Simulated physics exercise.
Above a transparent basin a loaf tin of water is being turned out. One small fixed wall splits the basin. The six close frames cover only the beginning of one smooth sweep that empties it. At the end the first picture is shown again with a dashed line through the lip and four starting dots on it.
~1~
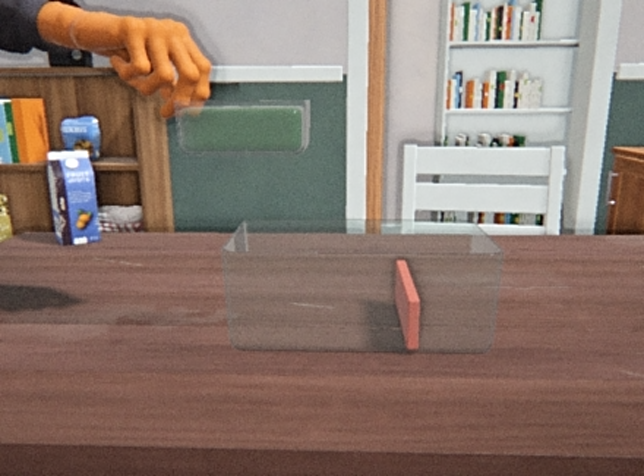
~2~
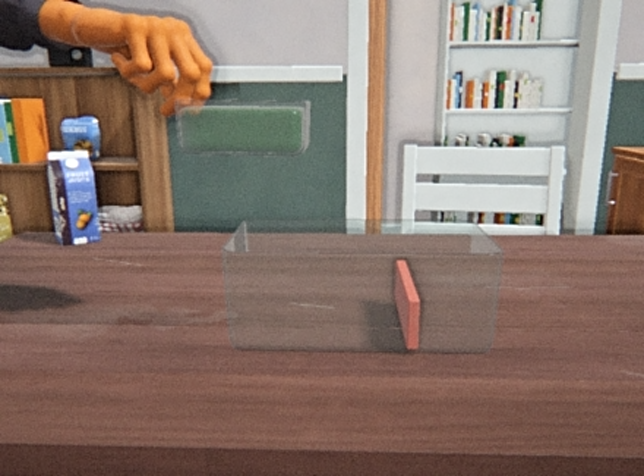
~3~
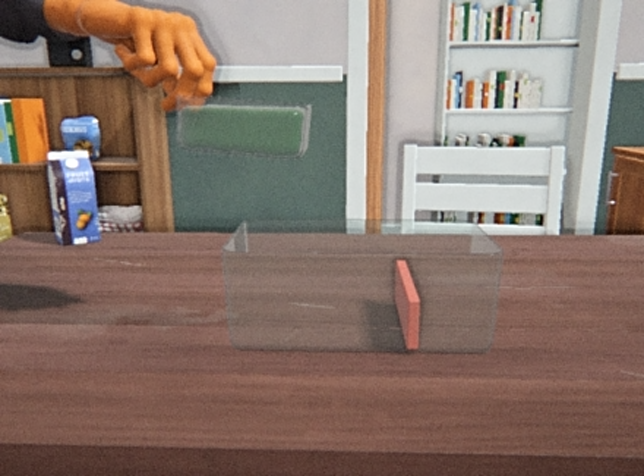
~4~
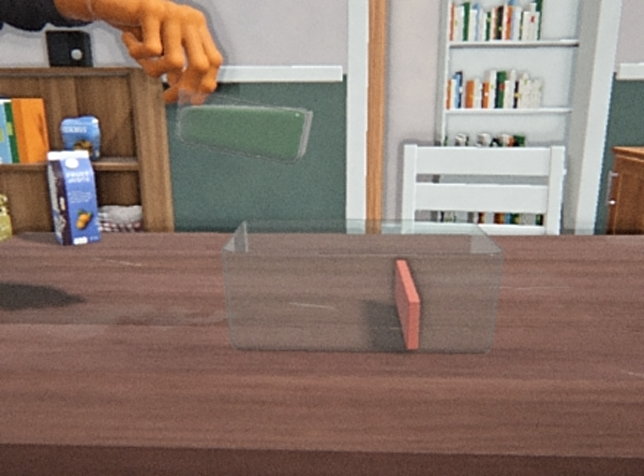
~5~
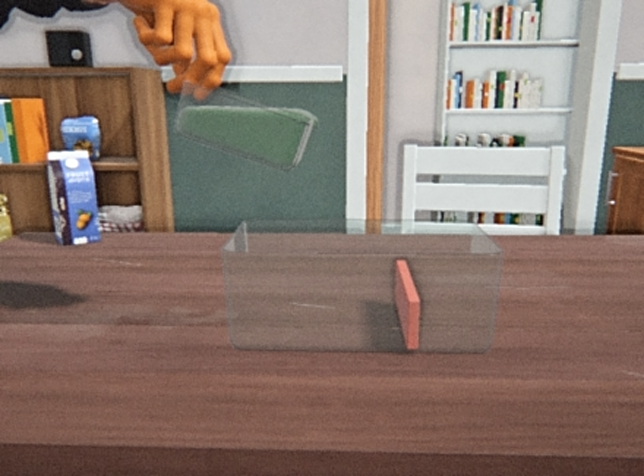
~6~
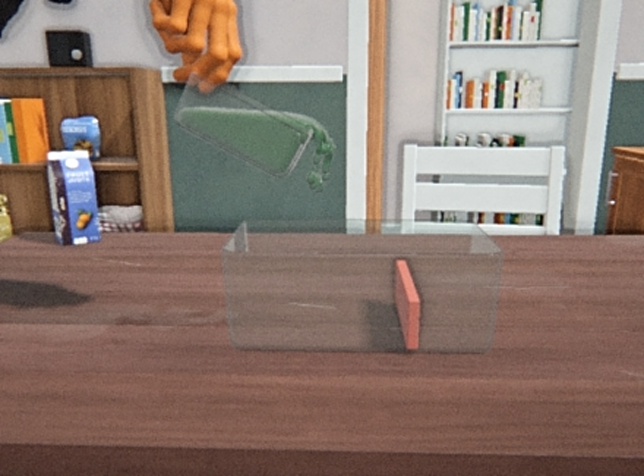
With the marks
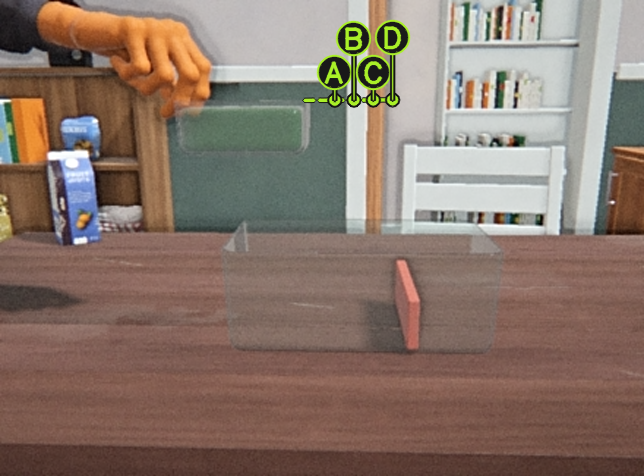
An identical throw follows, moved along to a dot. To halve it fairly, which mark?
Place B does it best.
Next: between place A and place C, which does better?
Here it is place C.
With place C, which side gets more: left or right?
The right one.
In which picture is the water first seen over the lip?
Picture 5.
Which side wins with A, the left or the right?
The left side.
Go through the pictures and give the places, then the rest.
Upright, lip at (304, 100); basin from (231, 347) to (491, 350); top of the wall at (407, 278); nothing has left yet, in the first picture.
Upright, lip at (305, 101); nothing has left yet, in the second picture.
Tipped about 5°, lip at (306, 105); nothing has left yet, in the third picture.
Tipped about 11°, lip at (308, 112); nothing has left yet, in the fourth picture.
Tipped about 19°, lip at (309, 120); water is over the lip, down to (314, 126), in the fifth picture.
Tipped about 28°, lip at (309, 131); water is over the lip, down to (319, 189), in the sixth picture.
In lime, A at (334, 100); B at (353, 100); C at (373, 100); D at (392, 99).
With A, about 79 % ends left of the wall and 20 % right of it.
With B, about 43 % ends left of the wall and 56 % right of it.
With C, about 29 % ends left of the wall and 71 % right of it.
With D, about 23 % ends left of the wall and 76 % right of it.
